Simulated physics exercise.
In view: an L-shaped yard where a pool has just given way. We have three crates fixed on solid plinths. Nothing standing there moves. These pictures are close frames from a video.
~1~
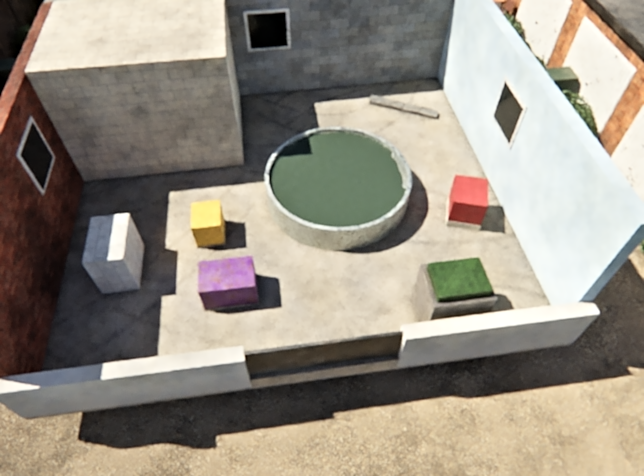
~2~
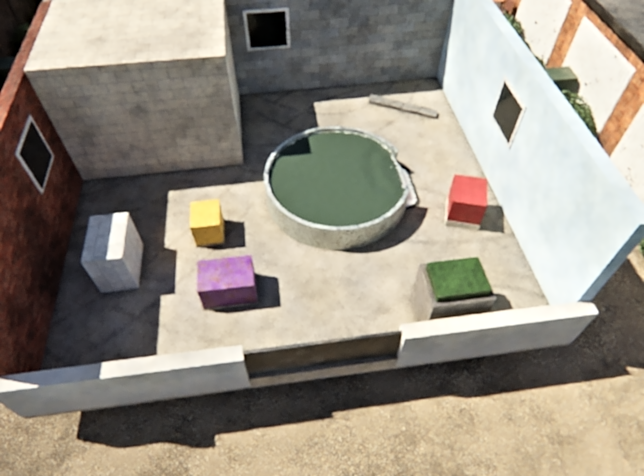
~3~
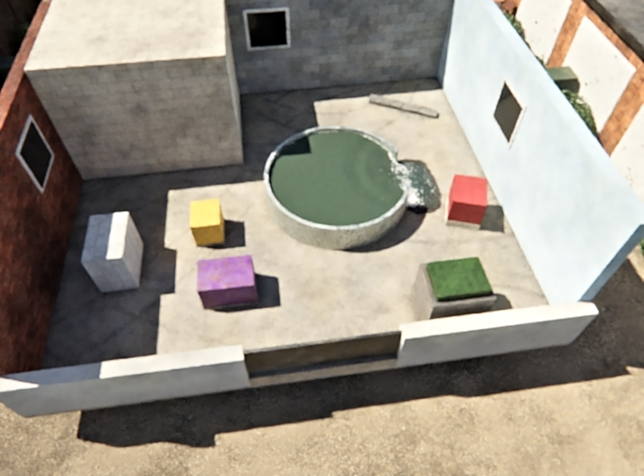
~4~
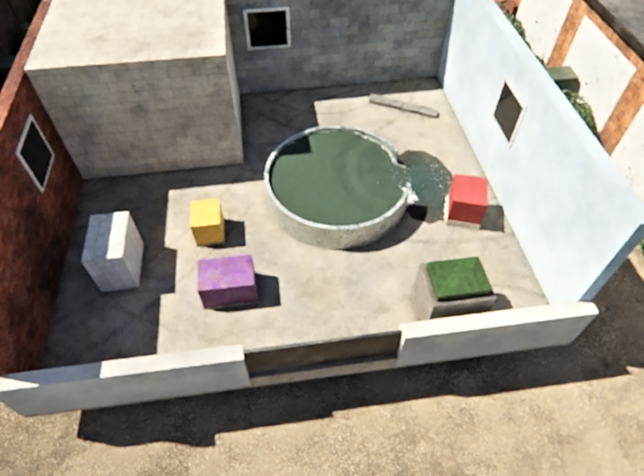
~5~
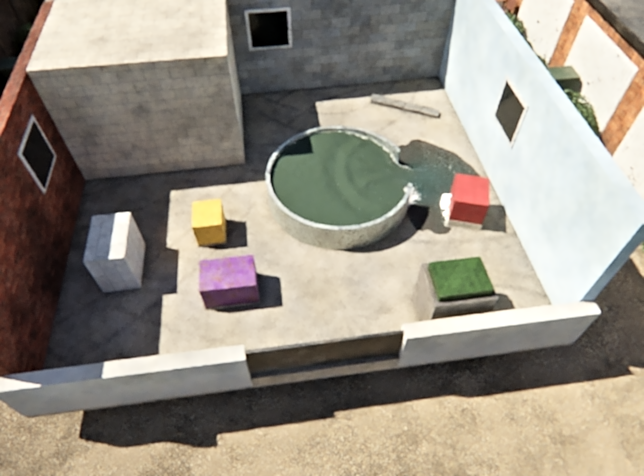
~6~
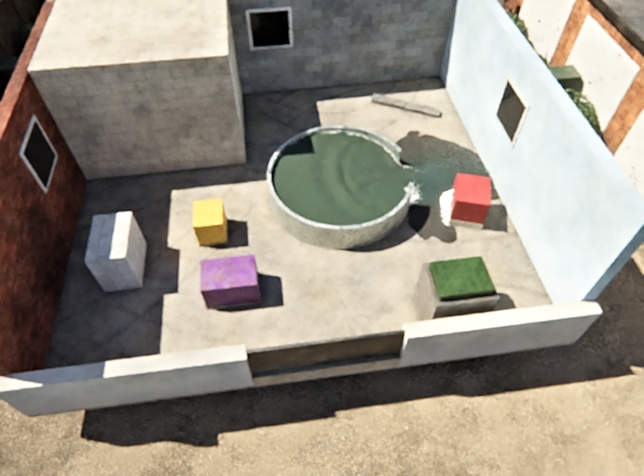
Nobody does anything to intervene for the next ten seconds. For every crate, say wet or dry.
One by one: The purple crate will be hit by the water. The red crate will be hit by the water. The yellow crate will be hit by the water.
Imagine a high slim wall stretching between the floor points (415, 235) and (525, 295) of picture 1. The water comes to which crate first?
It's the crate marked red.
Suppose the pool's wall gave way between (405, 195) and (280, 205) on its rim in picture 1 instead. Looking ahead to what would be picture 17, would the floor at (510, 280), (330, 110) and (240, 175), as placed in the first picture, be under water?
Read off point by point, the answer is soaking, not soaked, not soaked.
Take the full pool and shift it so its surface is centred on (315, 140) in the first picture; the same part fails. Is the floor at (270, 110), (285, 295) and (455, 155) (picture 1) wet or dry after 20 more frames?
Results in order - left untouched, left untouched, swamped.
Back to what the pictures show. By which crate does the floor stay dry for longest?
Clearly the crate marked yellow.
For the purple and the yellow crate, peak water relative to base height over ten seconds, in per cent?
About 210 percent and about 230 percent.
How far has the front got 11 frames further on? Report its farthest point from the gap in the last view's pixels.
The farthest wet spot is near (437, 77).
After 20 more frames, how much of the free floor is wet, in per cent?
Estimate: Some 40 in a hundred.
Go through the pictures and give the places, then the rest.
The pool at (338, 177) is whole and still, in the first frame.
The front is at a hidden place, out from the gap at (402, 182), in the second frame.
Water pours out at (402, 183) and has run to (418, 163), in the third frame.
Water pours out at (402, 183) and has run to (434, 159), in the fourth frame.
The front is at (476, 175), out from the gap at (404, 182), in the fifth frame.
Water pours out at (405, 182) and has run to (481, 160), in the sixth frame.
A moment on, water covers 10 % of the floor; the purple crate not reached, the red crate water round its plinth, the yellow crate not reached.
Next, water covers 20 % of the floor; the purple crate not reached, the red crate water round its plinth, the yellow crate not reached.
Then, water covers 40 % of the floor; the purple crate not reached, the red crate water round its plinth, the yellow crate not reached.
Later, water covers 60 % of the floor; the purple crate water round its plinth, the red crate water round its plinth, the yellow crate not reached.
In the end, water covers 85 % of the floor; the purple crate was topped, the red crate was topped, the yellow crate was topped.
